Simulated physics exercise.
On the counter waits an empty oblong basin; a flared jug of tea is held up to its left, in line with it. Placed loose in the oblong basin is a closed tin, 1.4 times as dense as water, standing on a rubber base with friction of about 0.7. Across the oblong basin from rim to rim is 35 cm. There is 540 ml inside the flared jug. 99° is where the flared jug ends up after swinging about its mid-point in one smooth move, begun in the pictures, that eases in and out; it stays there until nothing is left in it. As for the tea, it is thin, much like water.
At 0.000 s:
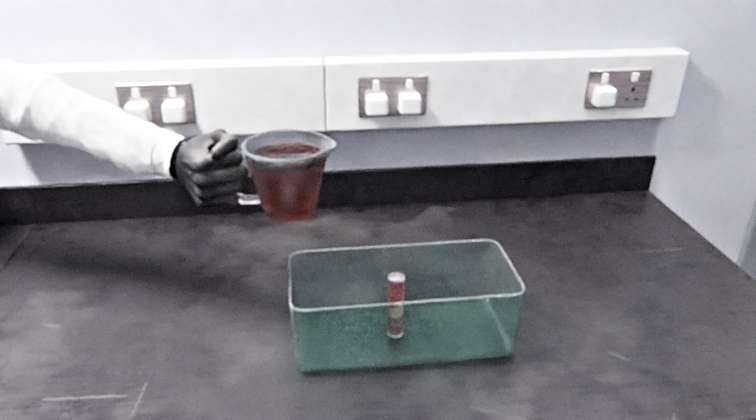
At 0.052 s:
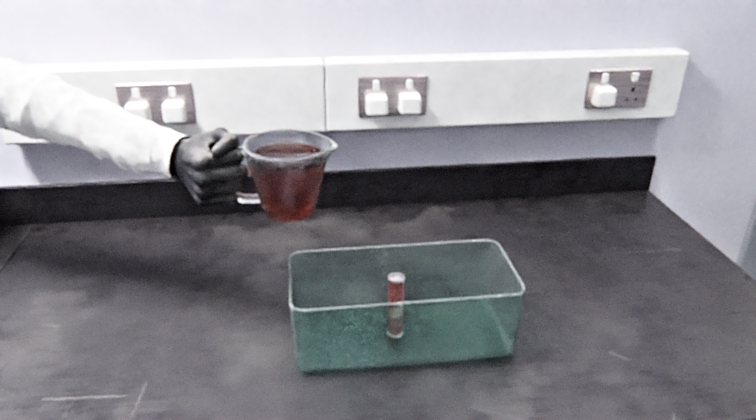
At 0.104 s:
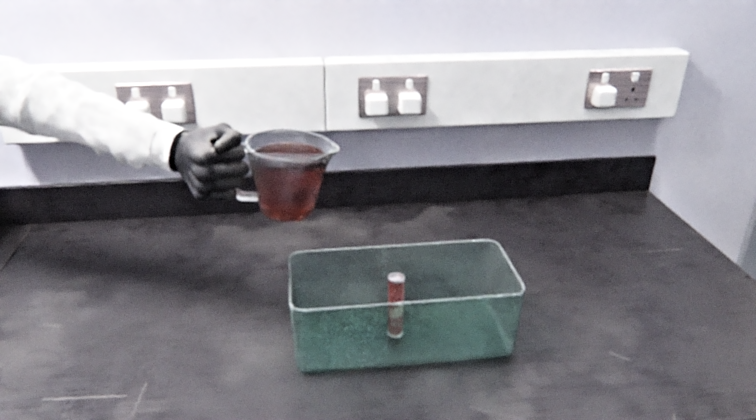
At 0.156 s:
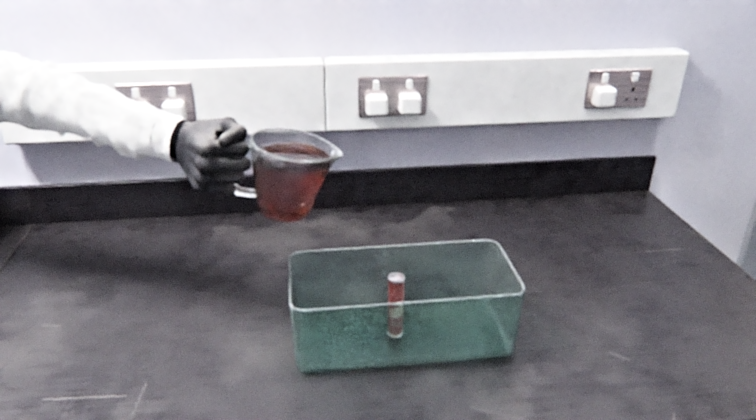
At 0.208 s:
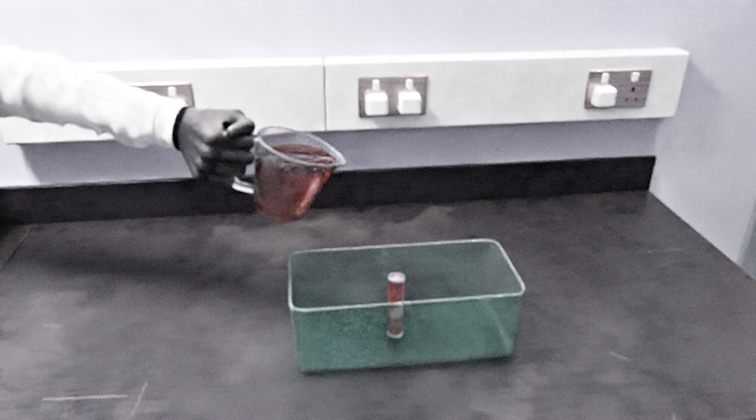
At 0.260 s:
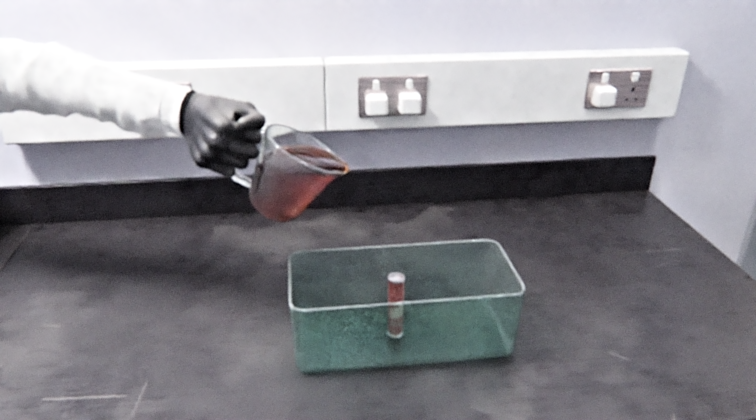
A black-gloved hand held a clear jug of reddish-brown liquid above a greenish see-through basin with a small closed tube inside, then gradually tilted the jug to the right until the liquid reached its lip.
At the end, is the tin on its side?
It comes down.
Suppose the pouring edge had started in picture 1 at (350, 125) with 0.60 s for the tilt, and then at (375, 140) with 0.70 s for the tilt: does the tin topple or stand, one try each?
In the first try it comes down; in the second it remains standing.
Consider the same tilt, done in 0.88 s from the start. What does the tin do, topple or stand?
Outcome - the tin comes down.
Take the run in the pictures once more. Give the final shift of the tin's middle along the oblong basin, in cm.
In the end the tin's centre has shifted about 9.0 centimetres.
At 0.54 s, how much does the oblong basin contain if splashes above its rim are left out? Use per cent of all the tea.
I'd put it near 18 percent.
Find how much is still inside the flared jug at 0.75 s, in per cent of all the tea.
I reckon near 7 per cent still sits there.
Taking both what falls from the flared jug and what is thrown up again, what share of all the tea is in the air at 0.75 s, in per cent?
Something like 16 per cent of the total.
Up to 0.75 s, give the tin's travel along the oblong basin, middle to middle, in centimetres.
Around 2 cm.
After 0.54 s the tilt is 87° and 46 per cent is still to pour; the tin stands where it began.
After 0.75 s the tilt is 99° and 7 per cent is still to pour; the tin leans 5°.
After 0.96 s the tilt is 99° and 0 per cent is still to pour; the tin lies on its side.
After 1.20 s the tilt is 99° and 0 per cent is still to pour; the tin lies on its side.
In the end the tin lies on its side.
